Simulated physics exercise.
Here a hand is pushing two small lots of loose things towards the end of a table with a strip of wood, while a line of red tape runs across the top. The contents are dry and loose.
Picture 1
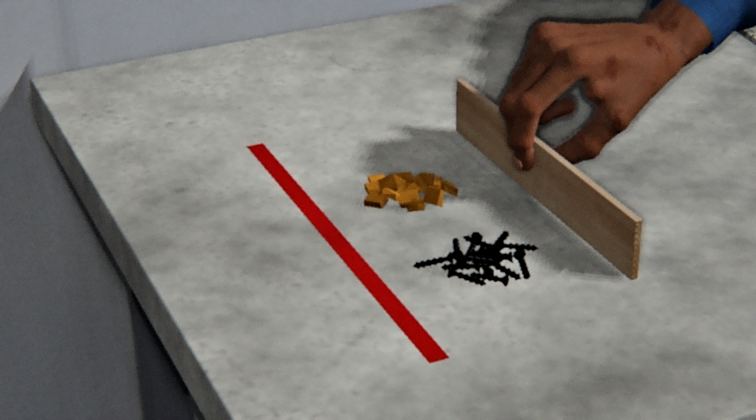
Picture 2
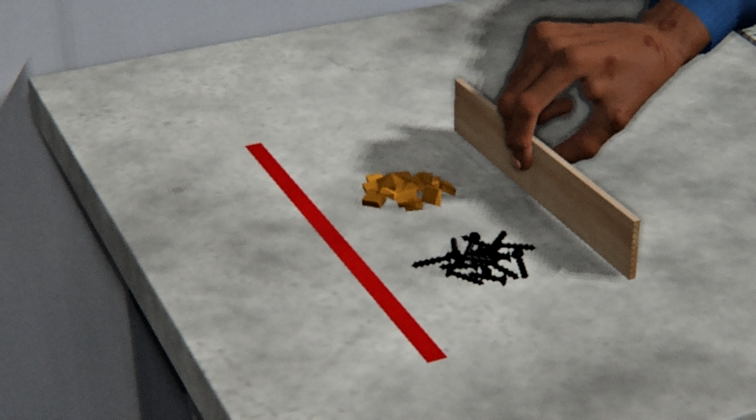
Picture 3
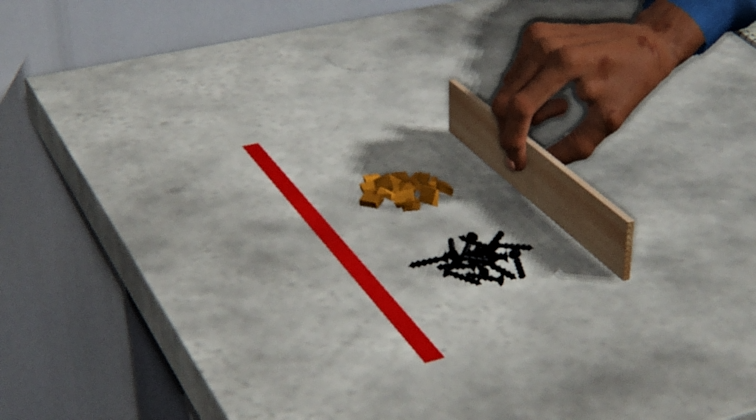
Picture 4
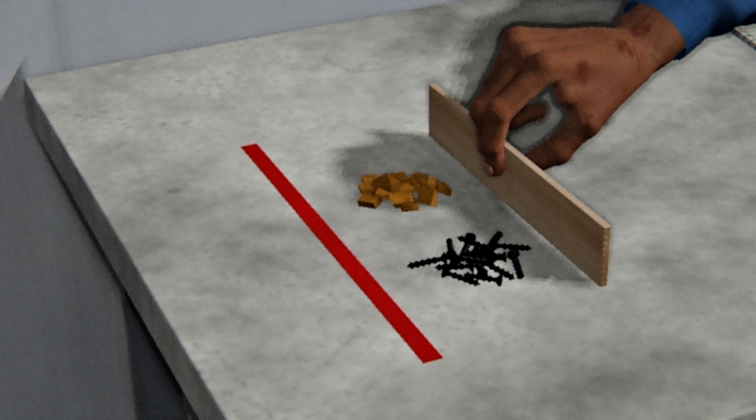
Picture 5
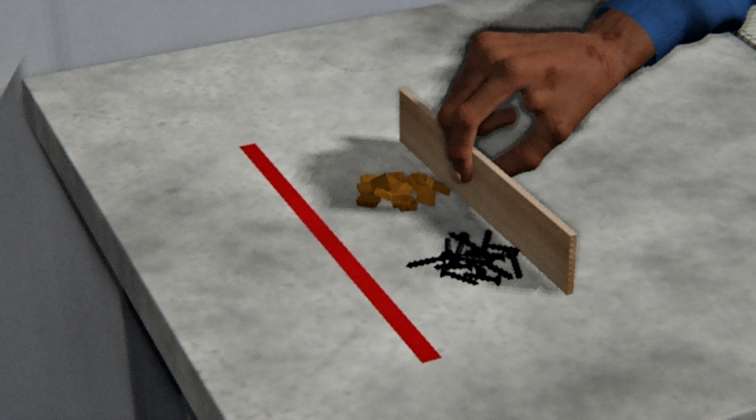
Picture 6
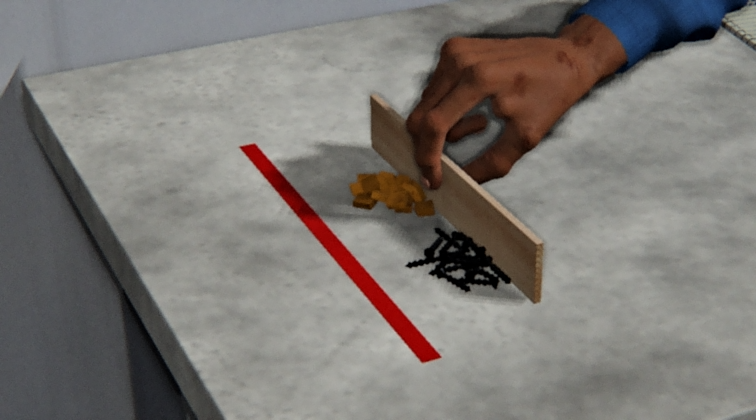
A hand with a blue sleeve holds a strip of pale wood upright on a grey mottled tabletop, seen from above at an angle. Left of the strip lie a small heap of orange-brown pieces and, nearer, a pile of black screws, with red tape running diagonally beyond them. The strip barely moves at first, then slides left, meeting both piles and nudging them slightly, while the view shifts very slightly.
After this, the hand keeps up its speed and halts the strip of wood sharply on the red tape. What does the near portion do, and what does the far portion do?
The near portion? It does not fall. And the far portion? It does not fall.
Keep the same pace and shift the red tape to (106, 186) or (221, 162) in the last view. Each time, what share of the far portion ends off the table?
Per hundred off table - stop 1: 100; stop 2: 0.
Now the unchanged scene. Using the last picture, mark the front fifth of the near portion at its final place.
Near (327, 315).
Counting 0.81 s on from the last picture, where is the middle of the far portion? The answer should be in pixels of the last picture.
(275, 220), roughly.
Then, 0.26 s after the last picture, strip of wood still moving, near (379, 177); near portion all on the table, its front near (363, 272); far portion all on the table, its front near (317, 215).
Then, 0.53 s after the last picture, strip of wood stopped at the red tape; near portion all on the table, its front near (297, 289); far portion all on the table, its front near (254, 229).
At rest, strip of wood stopped at the red tape; near portion all on the table, its front near (297, 289); far portion all on the table, its front near (254, 229).
